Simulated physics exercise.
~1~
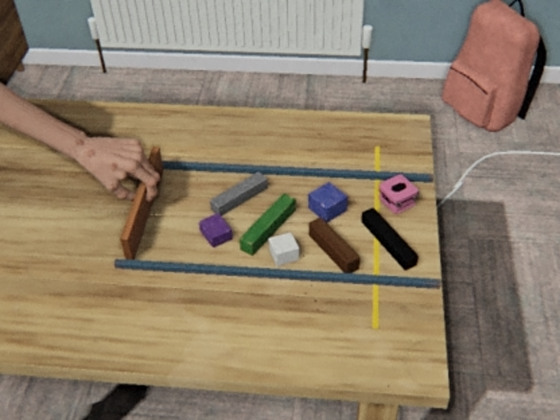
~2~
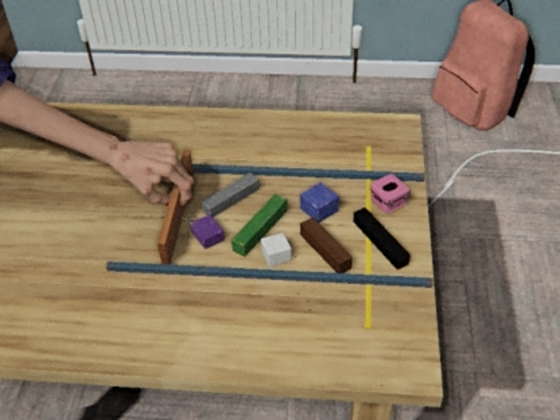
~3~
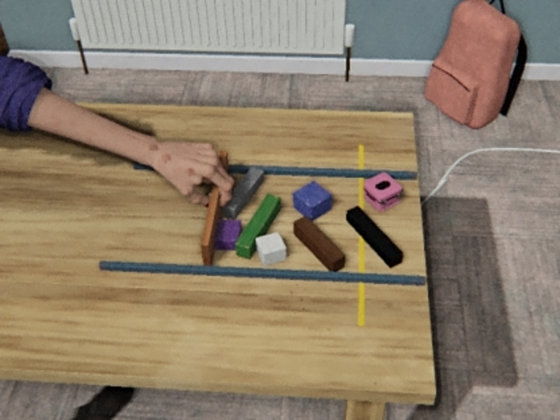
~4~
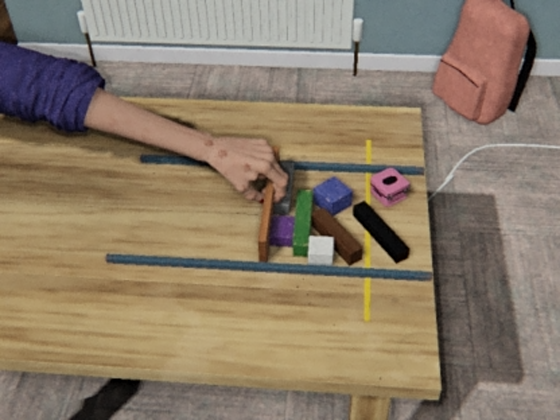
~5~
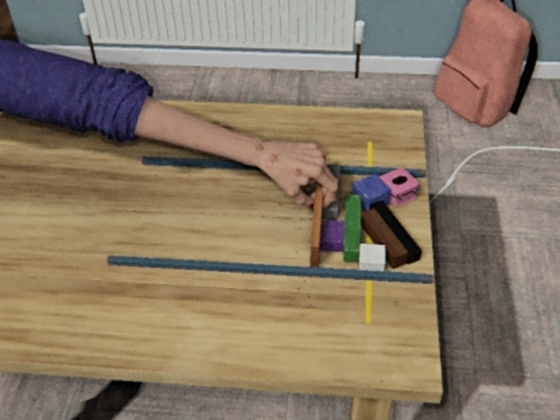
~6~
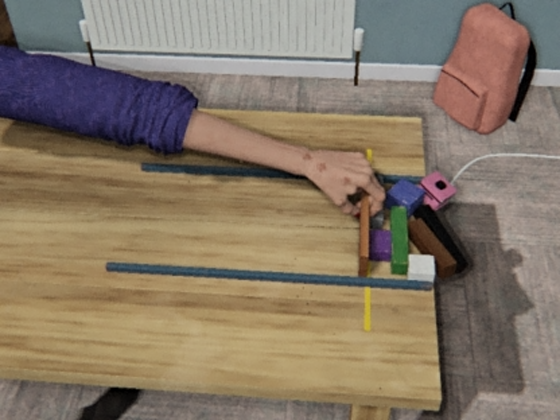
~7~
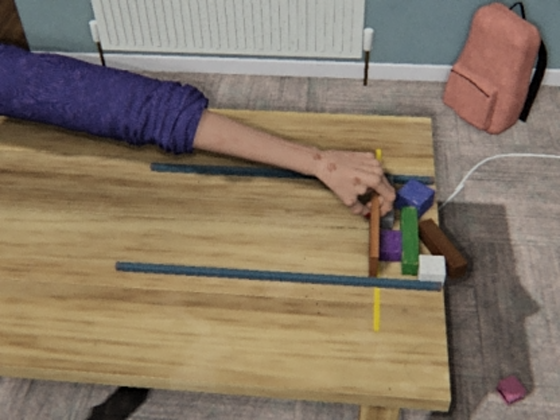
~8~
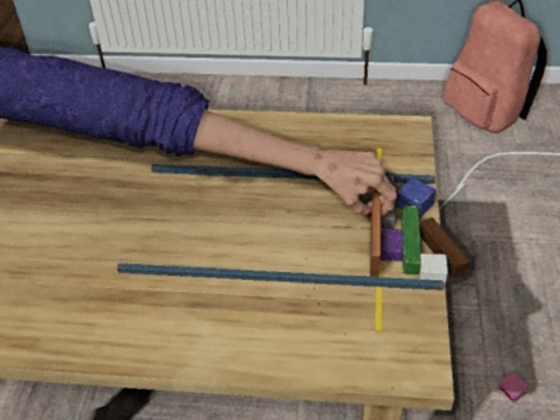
Hand-held board sweeping coloured blocks and sticks right across a wooden table, sending a pink case and black stick off the end.
